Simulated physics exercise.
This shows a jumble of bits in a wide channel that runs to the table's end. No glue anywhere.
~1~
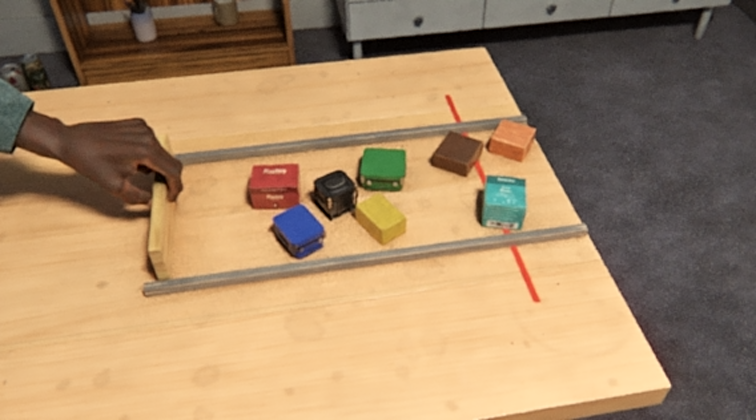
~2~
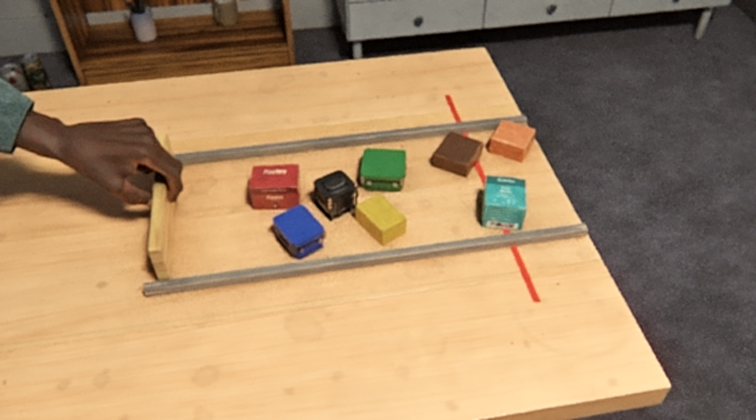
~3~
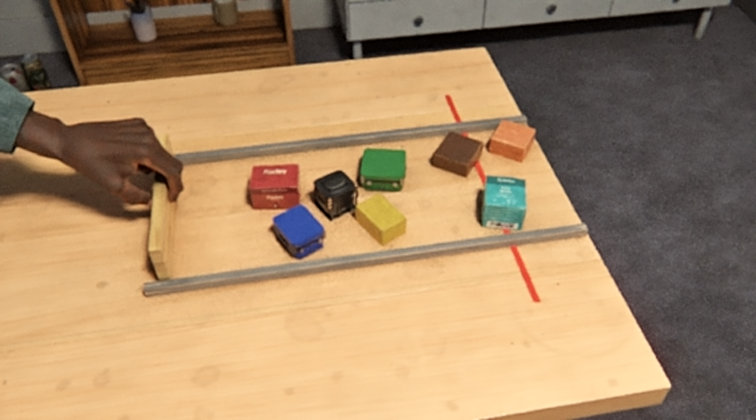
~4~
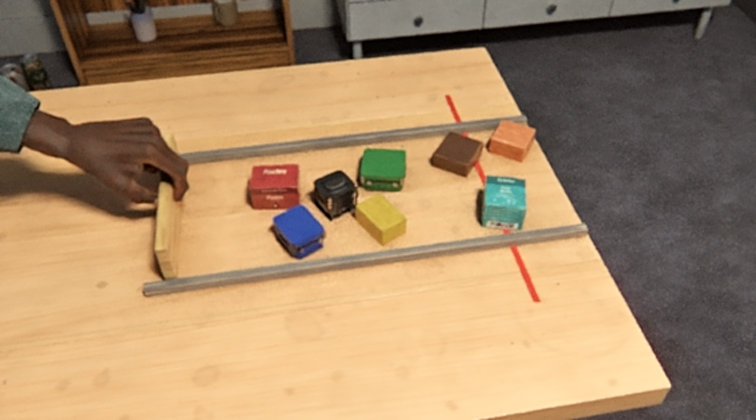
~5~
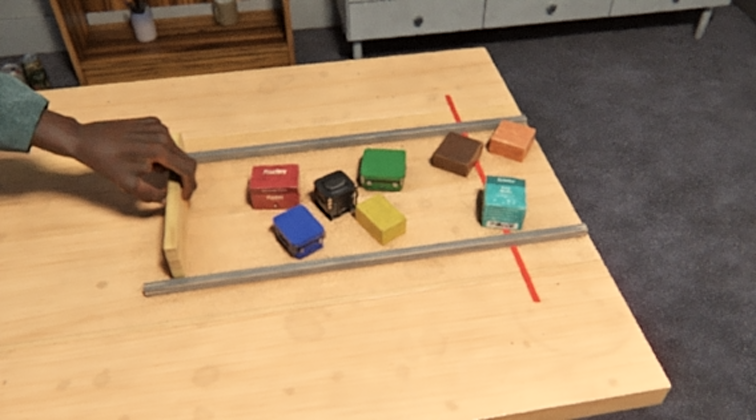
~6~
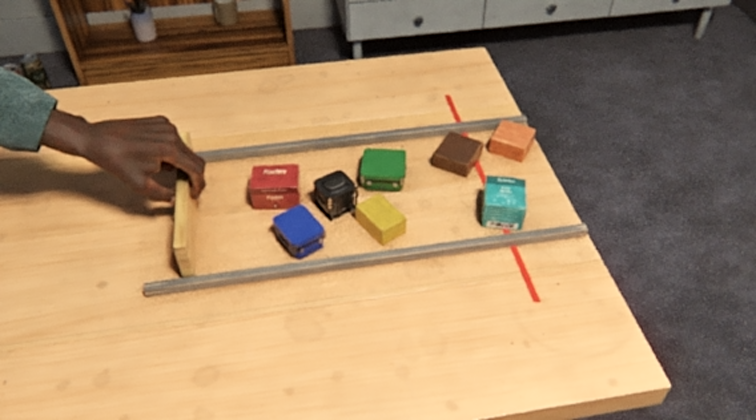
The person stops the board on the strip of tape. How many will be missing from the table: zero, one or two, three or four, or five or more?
The number that fall off is three or four.
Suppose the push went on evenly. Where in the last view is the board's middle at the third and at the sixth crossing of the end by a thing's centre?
Near (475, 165) and (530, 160).
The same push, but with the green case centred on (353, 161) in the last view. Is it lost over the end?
It remains up.
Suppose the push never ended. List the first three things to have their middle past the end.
The order is the orange block, then the brown block, then the turquoise box.
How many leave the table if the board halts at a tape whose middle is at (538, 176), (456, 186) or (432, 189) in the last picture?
In that order 6, 2 and 1.
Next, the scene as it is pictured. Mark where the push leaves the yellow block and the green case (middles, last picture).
The yellow block stops around (551, 209); the green case around (538, 145).
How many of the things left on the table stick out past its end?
That would be 1.
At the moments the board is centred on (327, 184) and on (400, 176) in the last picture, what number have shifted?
5 and 7.
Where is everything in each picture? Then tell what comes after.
The first frame shows orange block (512, 140); turquoise box (504, 202); brown block (458, 154); board (164, 204); tape (485, 182).
The second frame shows turquoise box (504, 202); board (164, 204).
The third frame shows brown block (458, 154); red box (276, 187).
The fourth frame shows orange block (512, 141); yellow block (381, 219).
The fifth frame shows turquoise box (504, 202); green case (384, 171).
The sixth frame shows orange block (512, 141); turquoise box (504, 202); brown block (458, 154); board (187, 202); tape (485, 182).
Soon after, none off yet; orange block at rest near (512, 141); turquoise box at rest near (504, 202); brown block at rest near (458, 154).
At rest, the number that fall off is three or four; fallen, brown block, turquoise box and orange block.
